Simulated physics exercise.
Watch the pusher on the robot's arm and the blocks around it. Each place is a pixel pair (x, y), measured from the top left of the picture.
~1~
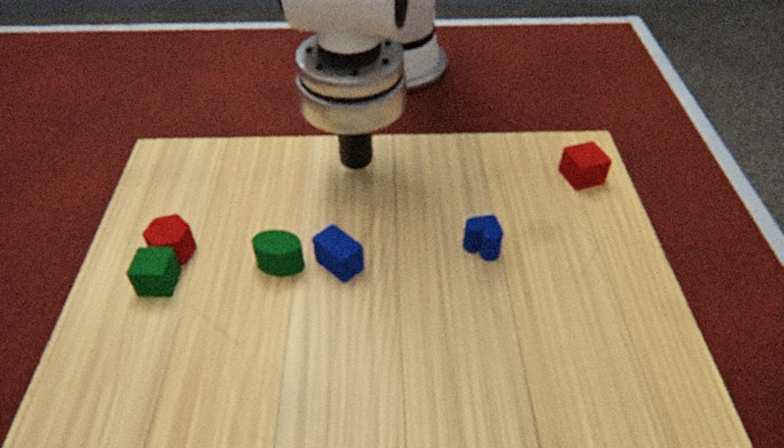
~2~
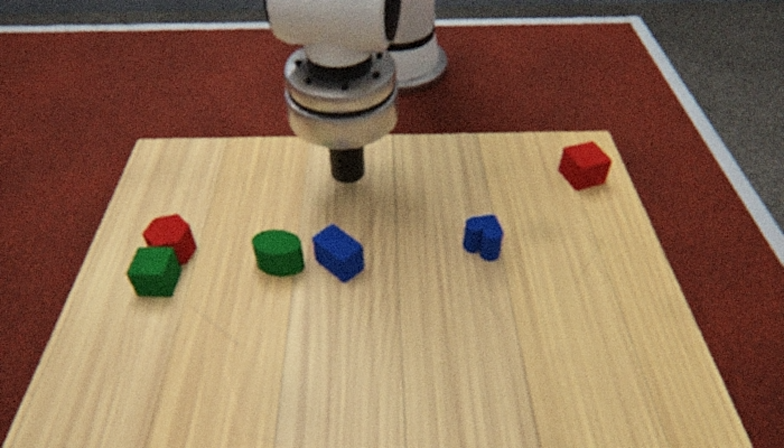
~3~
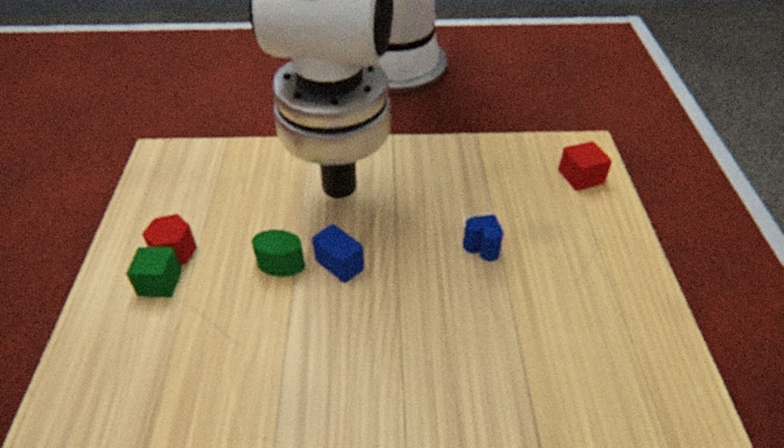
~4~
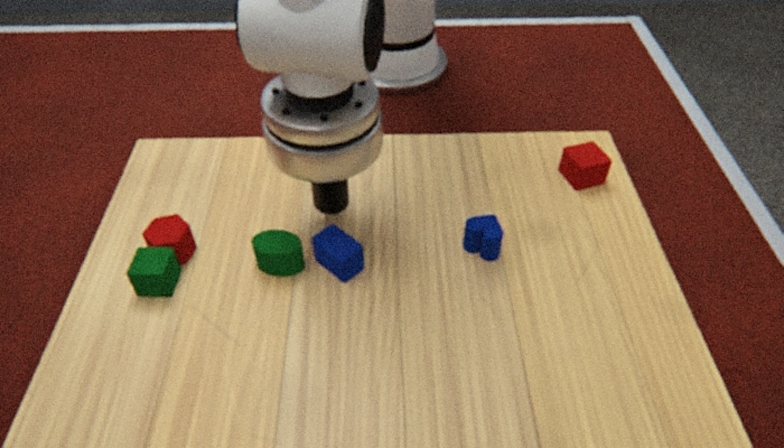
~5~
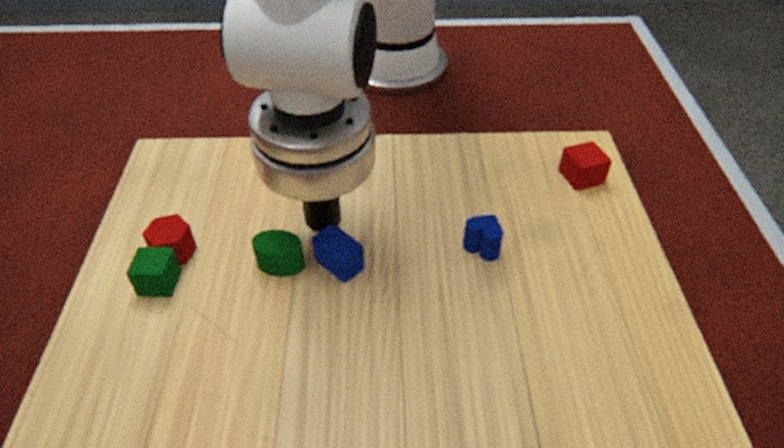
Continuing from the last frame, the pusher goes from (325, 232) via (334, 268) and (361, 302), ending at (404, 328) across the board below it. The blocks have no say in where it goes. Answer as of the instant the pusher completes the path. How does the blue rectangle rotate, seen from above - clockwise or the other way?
Looking down, my answer is that the blue rectangle rotates clockwise.
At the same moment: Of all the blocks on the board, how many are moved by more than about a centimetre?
Total moved: One.
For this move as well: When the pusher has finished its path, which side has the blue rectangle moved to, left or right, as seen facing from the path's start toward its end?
Well, taking the path from its start to its end as straight ahead, the blue rectangle moves to the right.
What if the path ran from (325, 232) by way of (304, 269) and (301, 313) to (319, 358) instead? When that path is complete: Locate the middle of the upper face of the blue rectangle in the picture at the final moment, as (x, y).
About (343, 259).
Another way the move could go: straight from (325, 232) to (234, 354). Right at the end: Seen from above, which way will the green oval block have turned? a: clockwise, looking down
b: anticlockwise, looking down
Option a.
On the path given first. One third of the way, pusher (333, 255); blue rectangle (352, 277).
Two thirds of the way, pusher (361, 290); blue rectangle (377, 318).
At the end, pusher (404, 316); green oval block not moved; blue rectangle (395, 347), turned 60° clockwise.
